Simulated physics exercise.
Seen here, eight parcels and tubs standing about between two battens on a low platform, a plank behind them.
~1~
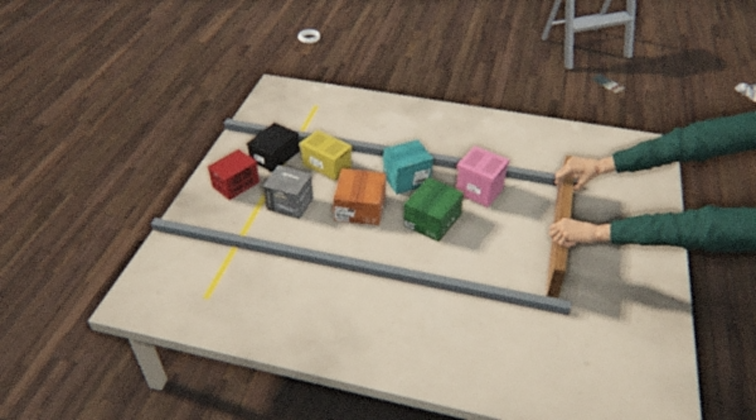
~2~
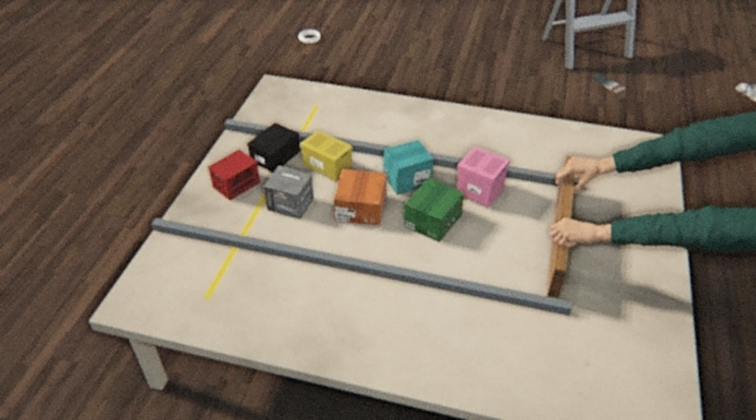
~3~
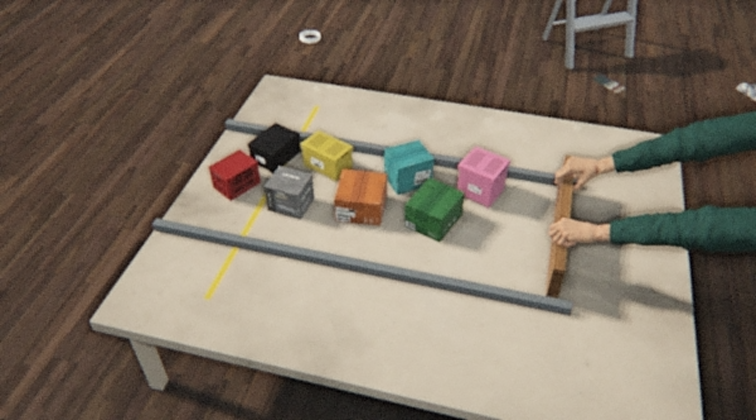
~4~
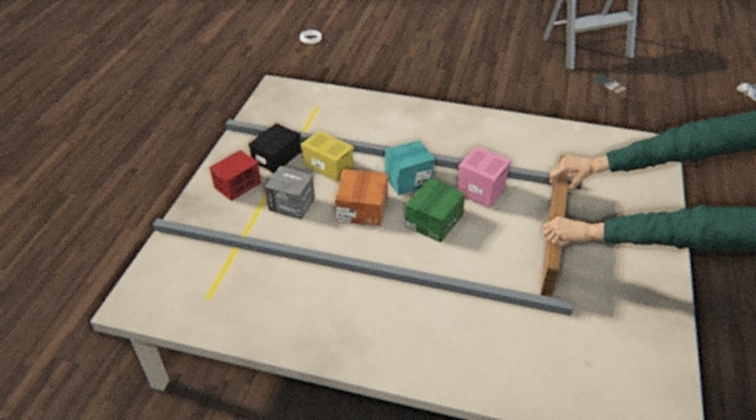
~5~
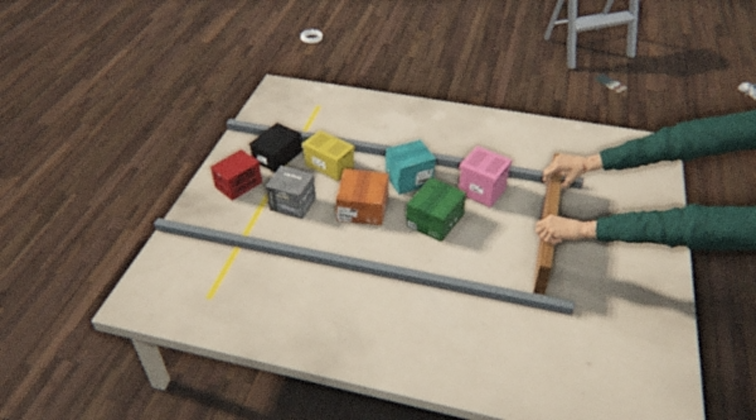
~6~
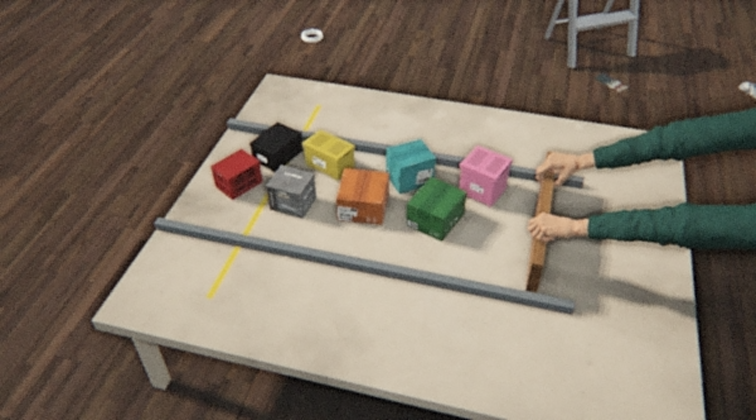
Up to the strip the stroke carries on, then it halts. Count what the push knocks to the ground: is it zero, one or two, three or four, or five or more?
Only three or four are pushed off.
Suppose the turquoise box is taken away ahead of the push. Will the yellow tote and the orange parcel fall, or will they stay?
Result - yellow tote: It stays aboard; orange parcel: It stays aboard.
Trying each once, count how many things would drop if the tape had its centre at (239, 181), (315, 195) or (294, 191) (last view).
Respectively 6, 2 and 2.
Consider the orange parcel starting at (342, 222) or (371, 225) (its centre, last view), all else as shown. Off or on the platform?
The orange parcel stays put the first time and stays put the second time.
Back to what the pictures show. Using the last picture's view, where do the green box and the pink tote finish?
In the last picture they sit at about (250, 178) and about (269, 144).
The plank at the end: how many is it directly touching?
It touches 2.
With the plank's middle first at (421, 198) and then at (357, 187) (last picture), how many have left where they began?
The count is 5 at the first point and 8 at the second.
Soon after, none off yet; red crate at rest near (237, 174); black tote at rest near (277, 147); grey box at rest near (292, 192).
After that, none off yet; red crate displaced a little near (229, 171); black tote displaced about its own width near (246, 140); grey box displaced about its own width near (253, 185).
In the end, the number that fall off is three or four; gone, yellow tote, grey box, black tote and red crate.
